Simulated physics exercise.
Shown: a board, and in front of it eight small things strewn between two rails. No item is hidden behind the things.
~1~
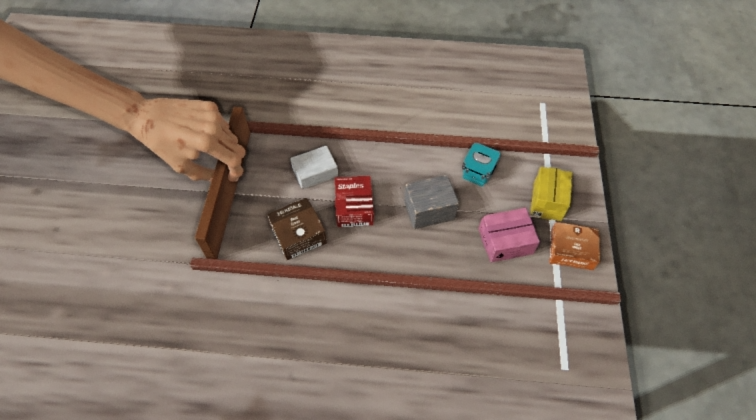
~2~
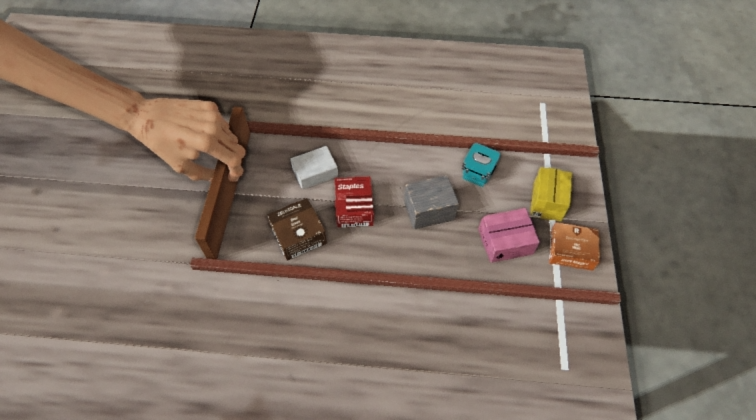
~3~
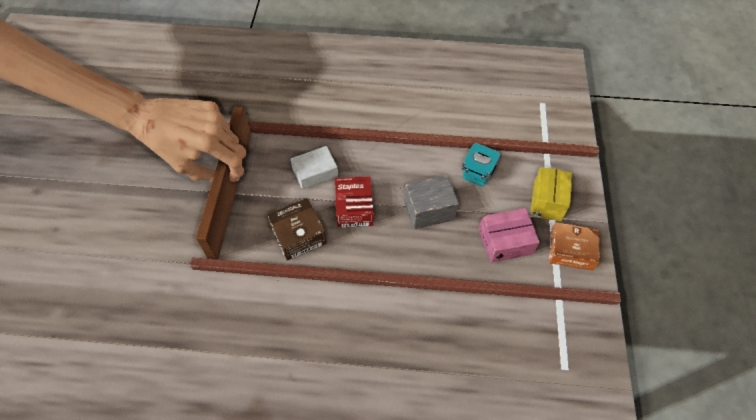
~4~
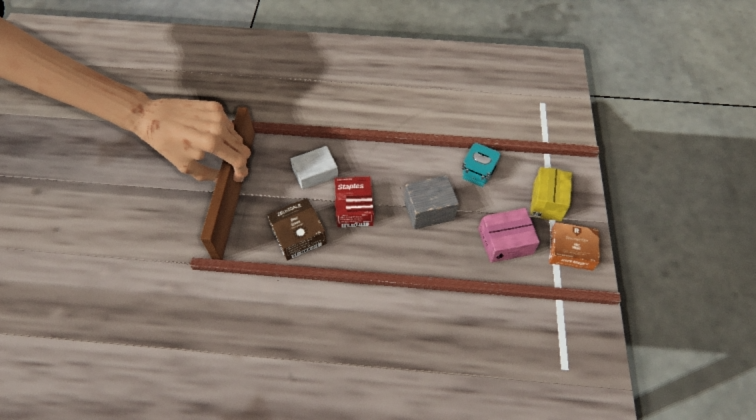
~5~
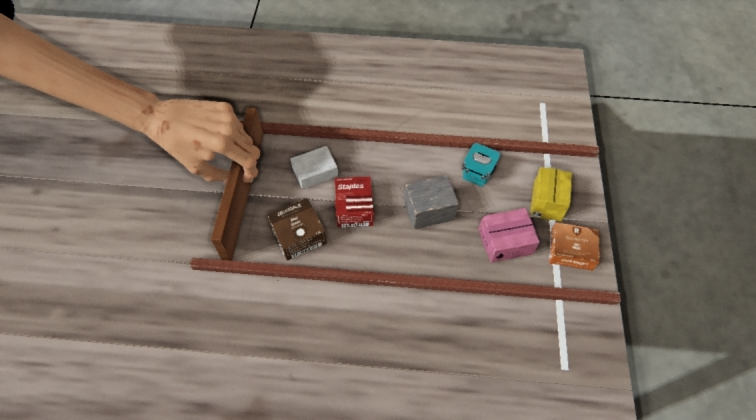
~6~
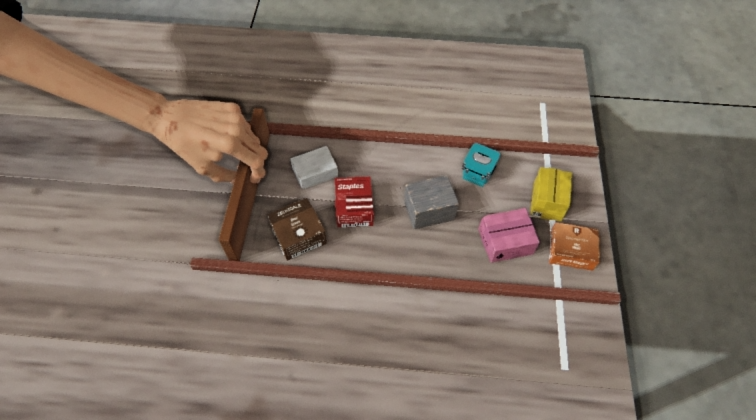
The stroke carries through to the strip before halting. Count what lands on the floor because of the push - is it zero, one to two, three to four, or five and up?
Missing from the table at the end: Three or four.
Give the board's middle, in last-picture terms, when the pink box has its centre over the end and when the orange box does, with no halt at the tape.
Pink box over the end: About (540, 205). Orange box over the end: About (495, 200).
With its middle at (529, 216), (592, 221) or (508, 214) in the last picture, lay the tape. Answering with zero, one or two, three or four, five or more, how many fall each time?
Tape one gives one or two, tape two gives more than four, and tape three gives one to two.
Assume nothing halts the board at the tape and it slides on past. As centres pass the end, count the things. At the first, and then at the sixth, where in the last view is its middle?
At (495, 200) for the first, at (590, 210) for the sixth.
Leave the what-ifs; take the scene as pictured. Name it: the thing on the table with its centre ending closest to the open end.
Result - the turquoise case.
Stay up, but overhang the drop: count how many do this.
That would be 1.
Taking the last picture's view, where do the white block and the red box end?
The white block ends up near (574, 193), and the red box near (582, 226).
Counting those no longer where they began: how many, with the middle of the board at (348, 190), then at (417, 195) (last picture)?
At first I count 4, and then 5.
A little later, none off yet; orange box at rest near (574, 246); yellow box at rest near (551, 194); pink box at rest near (508, 235).
When it is over, the number that fall off is three or four; down, grey block, pink box, yellow box and orange box.
